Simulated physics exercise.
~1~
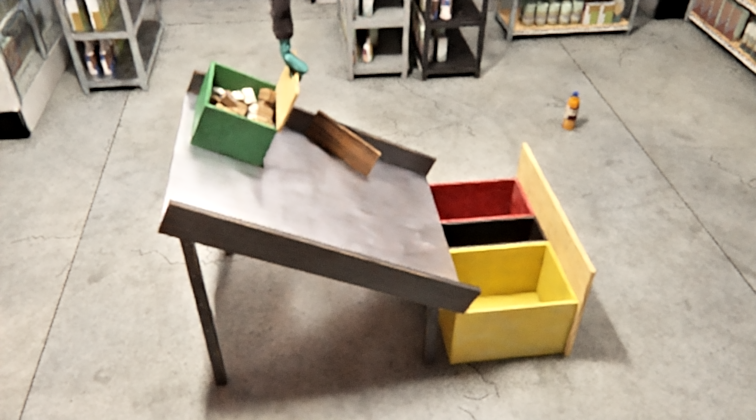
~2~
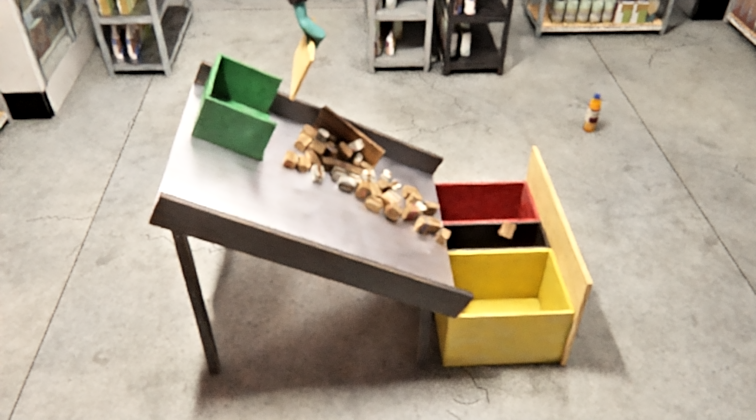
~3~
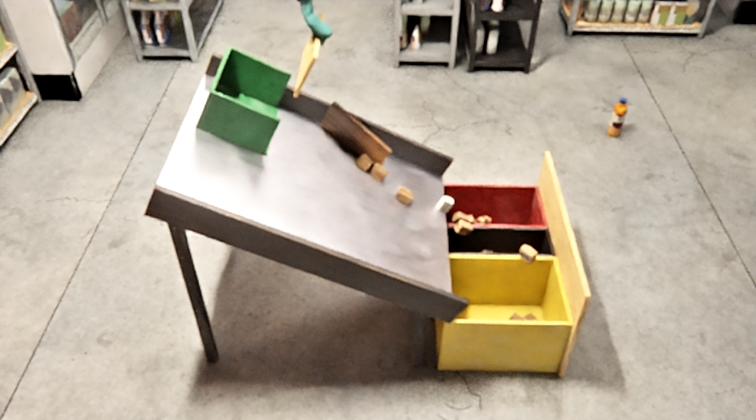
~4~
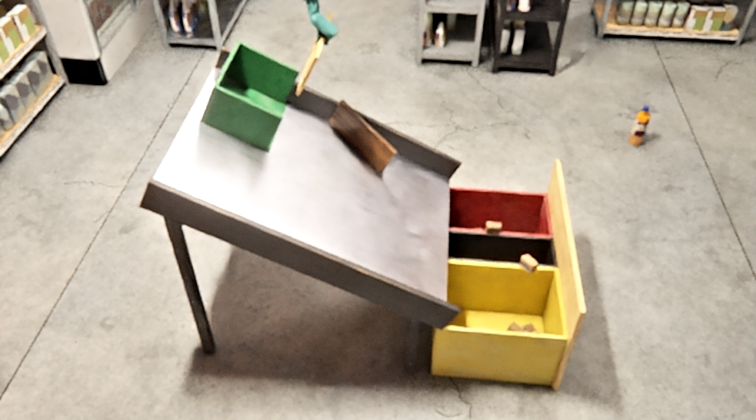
In what looked like a shop aisle, a gripper pulled the gate from a green box on a sloping table, and small brown blocks tumbled down past an angled board into the red, black and yellow bins below, leaving the slope clear.
